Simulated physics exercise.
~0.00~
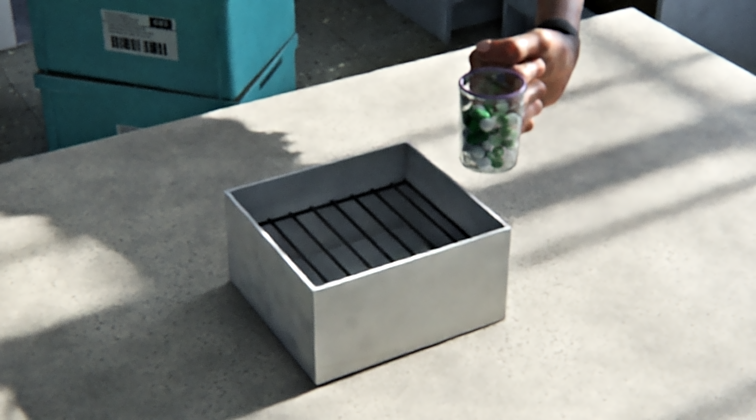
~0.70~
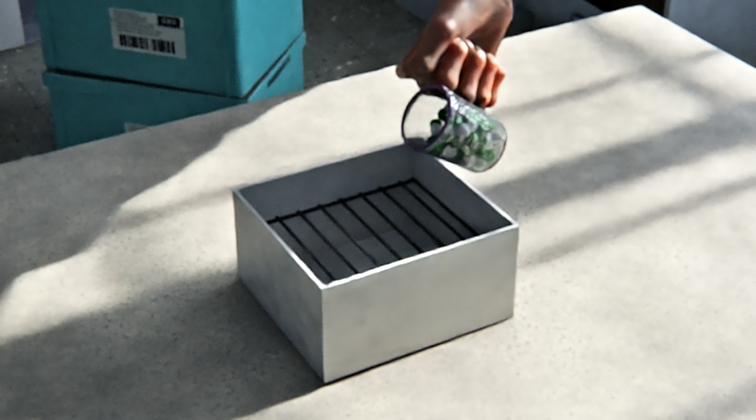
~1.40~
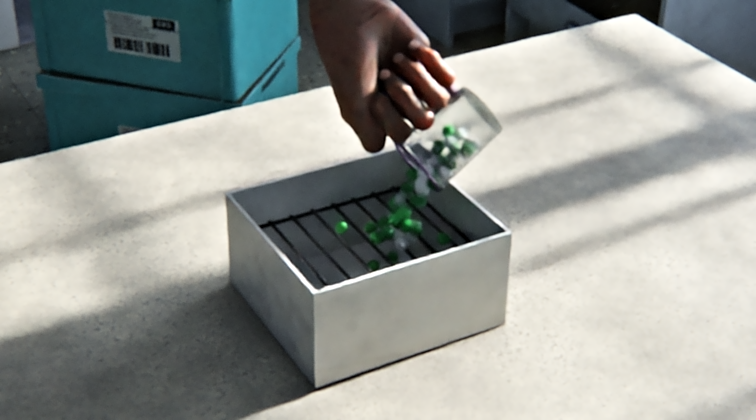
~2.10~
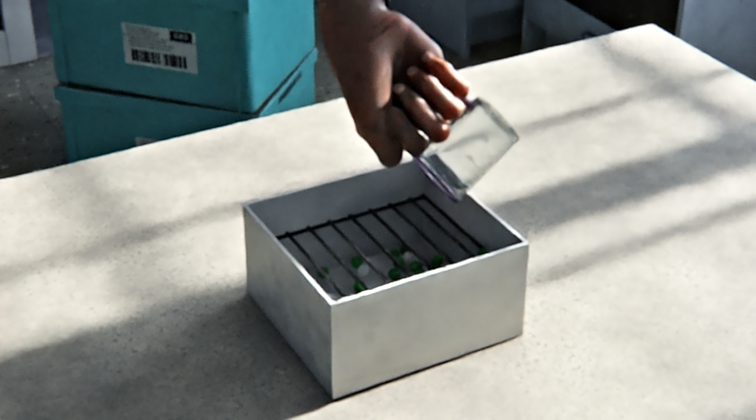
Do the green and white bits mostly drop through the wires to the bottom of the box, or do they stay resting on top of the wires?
They drop through. Both the green and the white bits end up below the wires, apart from just a few green ones left on top.
